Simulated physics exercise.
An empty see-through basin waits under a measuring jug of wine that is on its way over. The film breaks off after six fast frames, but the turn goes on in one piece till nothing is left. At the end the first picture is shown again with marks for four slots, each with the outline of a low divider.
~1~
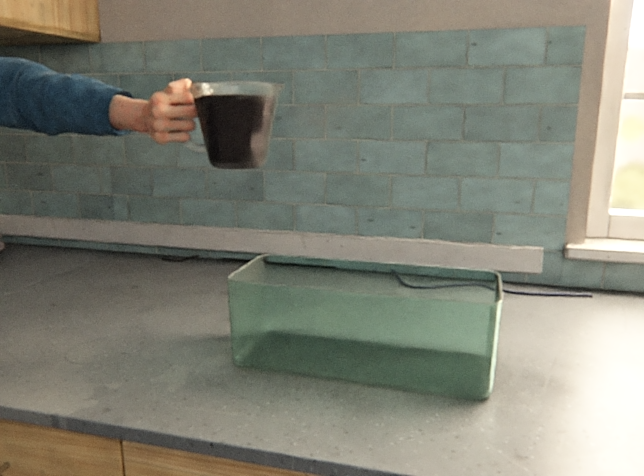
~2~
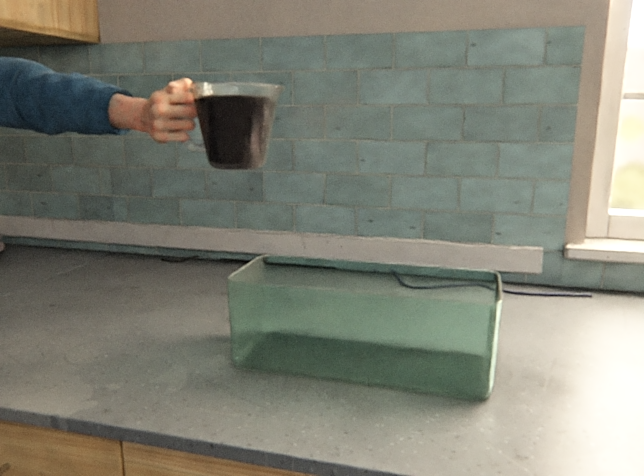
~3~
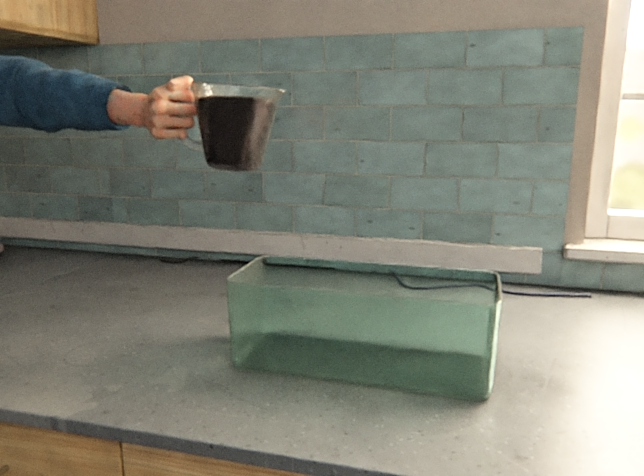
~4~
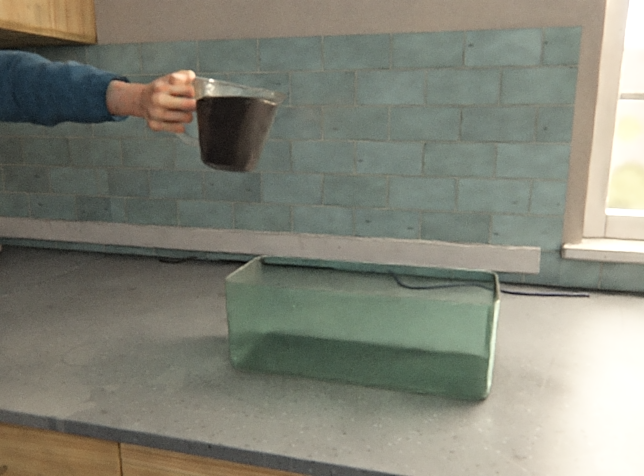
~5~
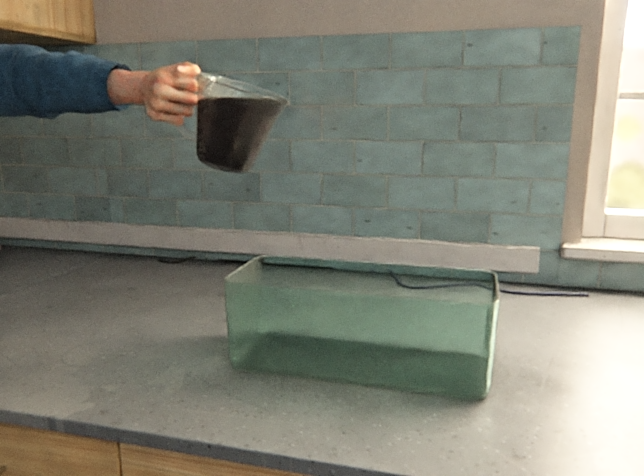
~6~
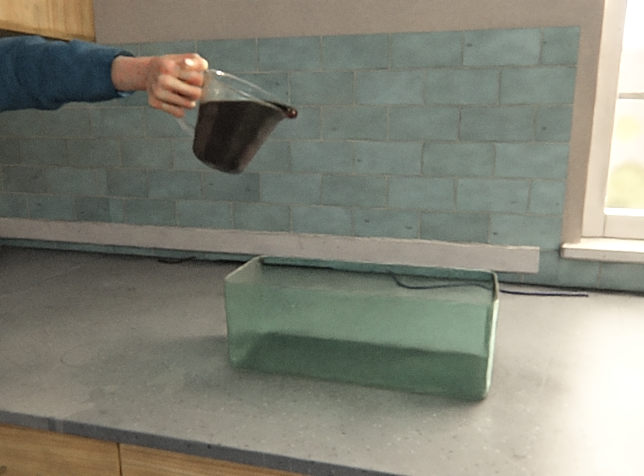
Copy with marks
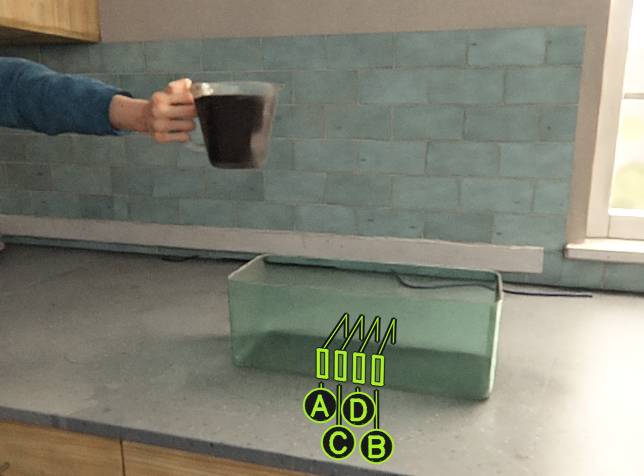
A hand tilts a clear jug of dark liquid rightward until some reaches the lip.
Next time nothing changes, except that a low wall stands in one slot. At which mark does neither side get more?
Slot C.
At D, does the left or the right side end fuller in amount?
The left one.
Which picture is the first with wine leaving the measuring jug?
Picture 6.
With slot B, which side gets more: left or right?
The left one.
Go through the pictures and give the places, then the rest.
The first frame shows upright, lip at (282, 85); basin from (234, 364) to (492, 398); nothing has left yet.
The second frame shows upright, lip at (282, 87); nothing has left yet.
The third frame shows tipped about 5°, lip at (284, 91); nothing has left yet.
The fourth frame shows tipped about 10°, lip at (285, 96); nothing has left yet.
The fifth frame shows tipped about 17°, lip at (287, 104); nothing has left yet.
The sixth frame shows tipped about 26°, lip at (289, 114); wine is over the lip, down to (289, 114).
On the marked copy, A at (321, 383); B at (376, 390); C at (339, 385); D at (357, 388).
If A is chosen, about 15 % ends left of the wall and 84 % right of it.
If B is chosen, about 89 % ends left of the wall and 8 % right of it.
If C is chosen, about 49 % ends left of the wall and 50 % right of it.
If D is chosen, about 86 % ends left of the wall and 10 % right of it; 4 % is lost outside.
